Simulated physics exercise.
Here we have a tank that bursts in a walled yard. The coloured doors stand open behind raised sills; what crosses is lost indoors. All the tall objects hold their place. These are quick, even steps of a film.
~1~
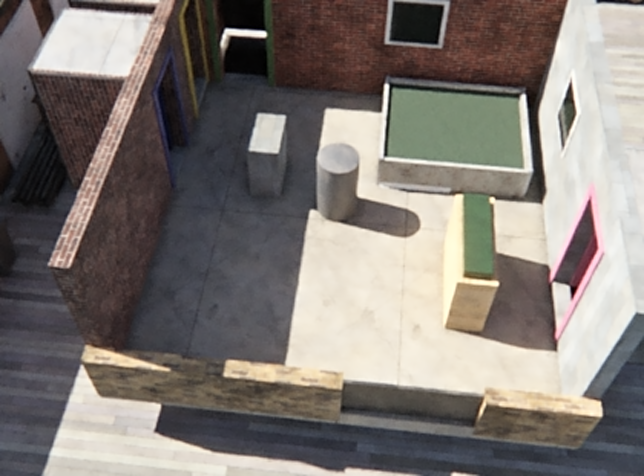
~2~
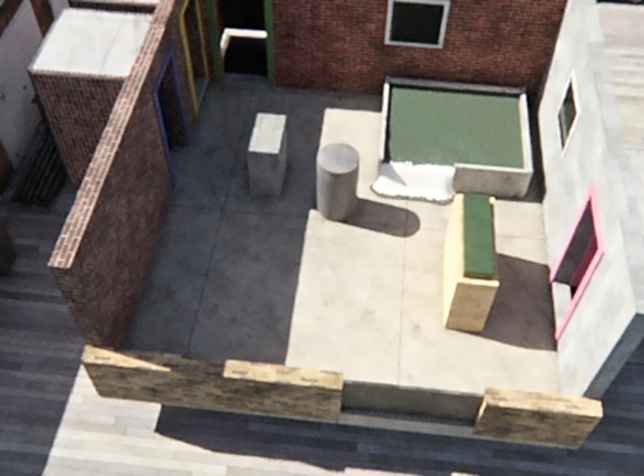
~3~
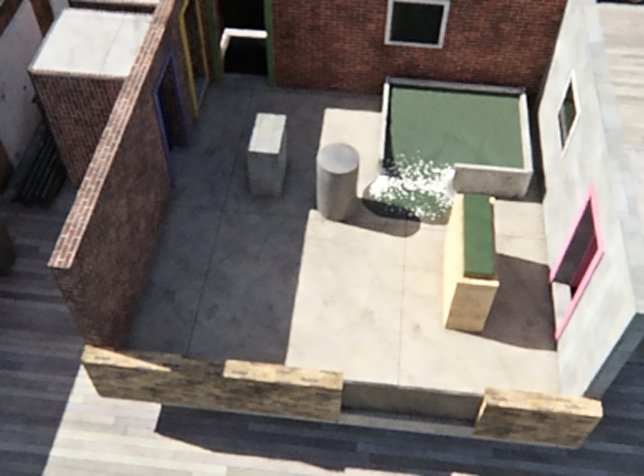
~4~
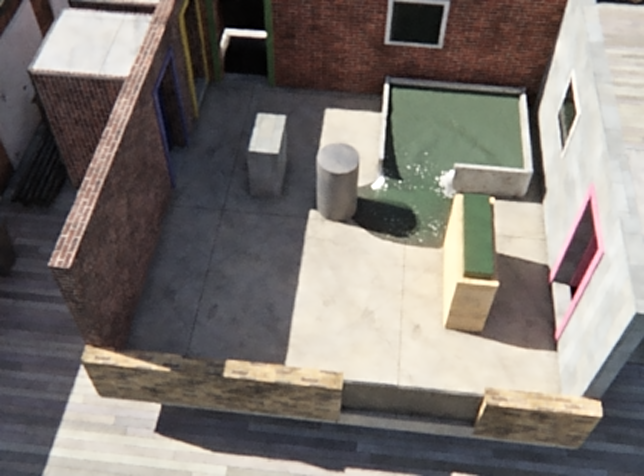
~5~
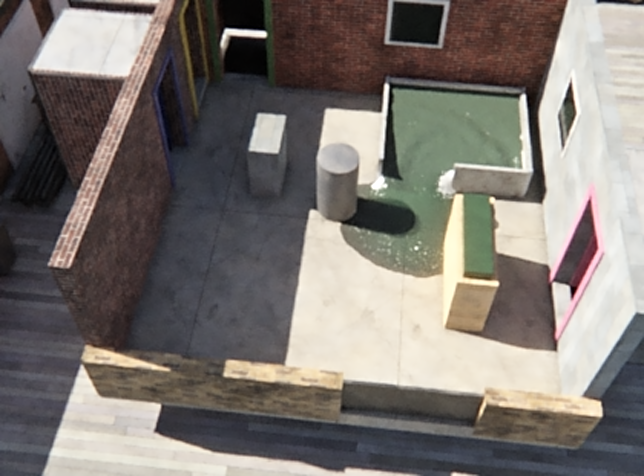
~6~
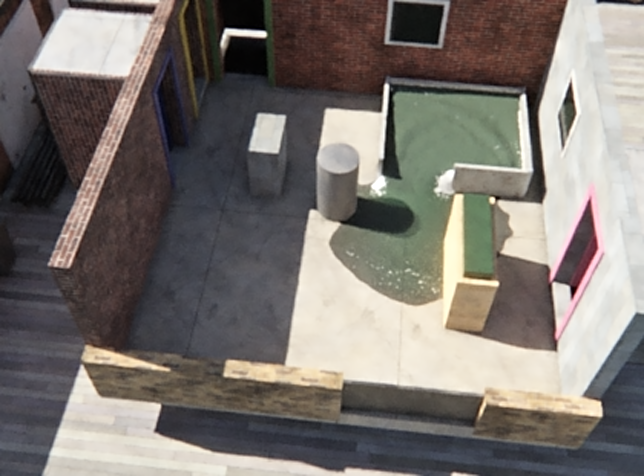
In a walled yard, a tank's front bursts open and green water pours out past a grey cylinder, spreading across the sunlit floor.
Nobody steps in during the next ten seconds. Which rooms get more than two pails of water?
One by one: The pink door holds within the limit; the yellow door holds within the limit; the green door floods; the blue door holds within the limit.
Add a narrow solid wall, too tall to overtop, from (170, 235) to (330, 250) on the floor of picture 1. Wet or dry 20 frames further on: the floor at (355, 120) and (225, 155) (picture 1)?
As listed: Free of water, not flooded.
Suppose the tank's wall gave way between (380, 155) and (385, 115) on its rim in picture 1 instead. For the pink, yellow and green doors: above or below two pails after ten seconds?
Then: Pink stays under, yellow is over, green goes over.
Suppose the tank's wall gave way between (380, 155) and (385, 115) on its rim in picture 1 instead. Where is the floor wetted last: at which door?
The one in pink.
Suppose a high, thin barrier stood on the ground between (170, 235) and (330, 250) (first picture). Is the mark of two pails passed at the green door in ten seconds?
In short: The green one holds.
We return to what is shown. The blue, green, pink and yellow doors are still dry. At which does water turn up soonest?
First comes the pink one.
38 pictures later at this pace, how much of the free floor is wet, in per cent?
Some 80 per cent.
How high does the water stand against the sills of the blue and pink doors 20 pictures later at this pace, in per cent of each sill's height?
About 0 and 30 per cent.
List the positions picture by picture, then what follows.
The first frame shows the tank at (454, 126) is whole and still.
In the second frame, the front is at (376, 190), out from the gap at (416, 177).
In the third frame, water pours out at (416, 179) and has run to (371, 205).
In the fourth frame, water pours out at (416, 180) and has run to (440, 243).
In the fifth frame, water pours out at (416, 180) and has run to (424, 273).
In the sixth frame, water pours out at (416, 179) and has run to (423, 298).
A moment on, water covers 25 % of the floor; the pink door not reached, the yellow door not reached, the green door not reached, the blue door not reached.
Next, water covers 40 % of the floor; the pink door wet at the sill, nothing in, the yellow door not reached, the green door not reached, the blue door not reached.
Then, water covers 50 % of the floor; the pink door wet at the sill, nothing in, the yellow door not reached, the green door not reached, the blue door not reached.
Later, water covers 80 % of the floor; the pink door wet at the sill, nothing in, the yellow door wet at the sill, nothing in, the green door not reached, the blue door wet at the sill, nothing in.
In the end, water covers 100 % of the floor; the pink door wet at the sill, nothing in, the yellow door wet at the sill, nothing in, the green door far over two buckets in, the blue door wet at the sill, nothing in.
